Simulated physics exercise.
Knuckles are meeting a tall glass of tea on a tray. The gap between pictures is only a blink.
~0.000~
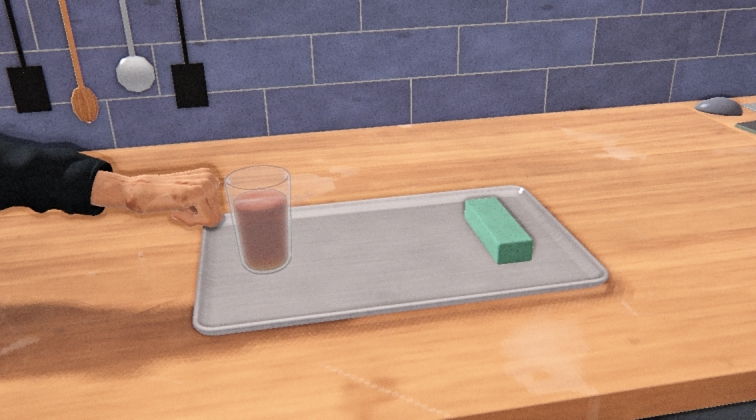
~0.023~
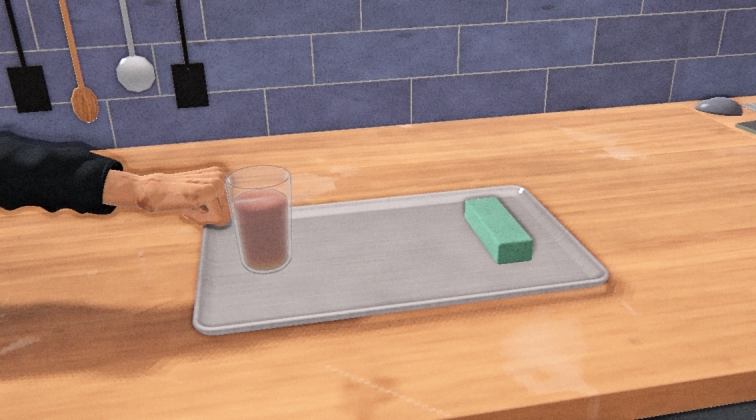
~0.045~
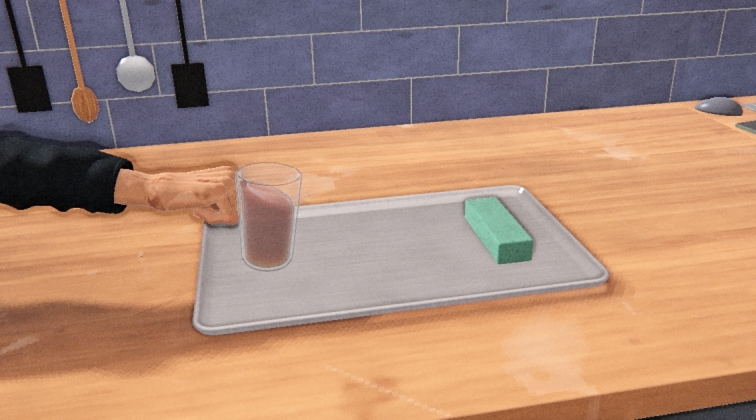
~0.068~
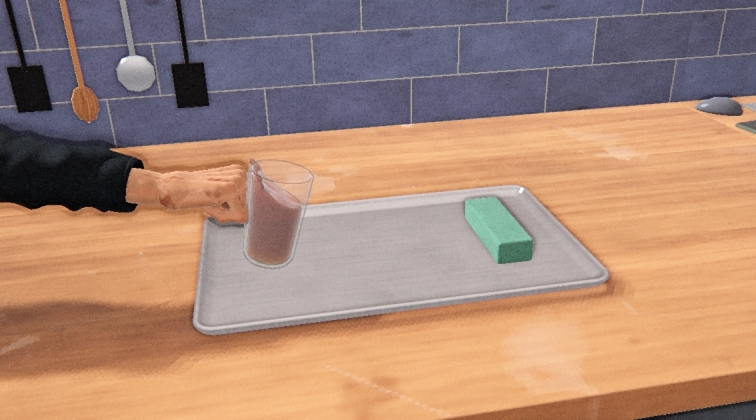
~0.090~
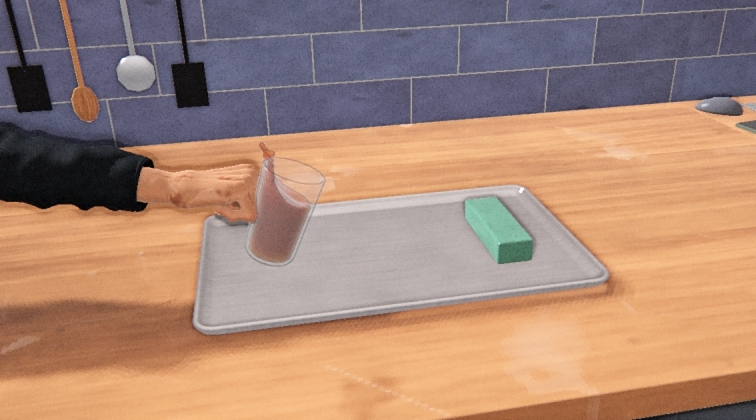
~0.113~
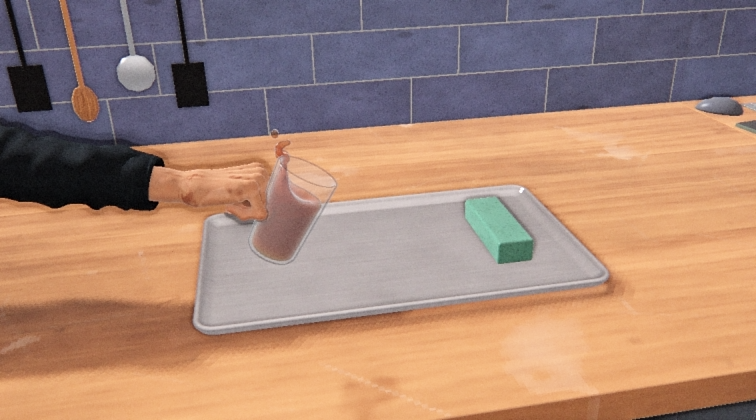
The footage shows a fist pushing a tall glass of tea near the left end of a gray tray, tilting it progressively rightward as liquid sloshes up the left side and a little splashes above the rim.
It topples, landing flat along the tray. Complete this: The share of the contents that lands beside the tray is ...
The share that lands beside the tray is under a quarter.
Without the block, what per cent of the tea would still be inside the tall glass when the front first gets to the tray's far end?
About 40 %.
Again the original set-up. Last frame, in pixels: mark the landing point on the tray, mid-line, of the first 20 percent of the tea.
Landing point, centre line: Approx. (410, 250).
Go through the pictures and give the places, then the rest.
In the first picture, it leans 0°; its right rim is at (289, 176); the tea meets the walls at (232, 200) and (287, 195); the tray's far rim is at (560, 226); a block is fixed to the tray further along.
In the second picture, it leans 0°; its right rim is at (289, 176); the tea meets the walls at (232, 200) and (287, 195).
In the third picture, it leans 7°; its right rim is at (300, 176); the tea meets the walls at (240, 180) and (289, 195).
In the fourth picture, it leans 13°; its right rim is at (312, 177); the tea meets the walls at (253, 168) and (303, 200); 1 per cent is over the edge.
In the fifth picture, it leans 20°; its right rim is at (323, 179); the tea meets the walls at (258, 193) and (311, 200); 1 per cent is over the edge.
In the sixth picture, it leans 28°; its right rim is at (335, 184); the tea meets the walls at (264, 199) and (321, 198); 2 per cent is over the edge.
A moment on, the tall glass lies on its side and 94 per cent is in the glass, 0 on the tray and 6 above or beyond its rim.
Next, the tall glass lies on its side and 47 per cent is in the glass, 35 on the tray and 17 above or beyond its rim.
Then the tall glass lies on its side and 25 per cent is in the glass, 46 on the tray and 29 above or beyond its rim.
Later the tall glass lies on its side and 13 per cent is in the glass, 71 on the tray and 15 above or beyond its rim.
Finally, 85 per cent is held by tray and glass, 15 is off the tray.
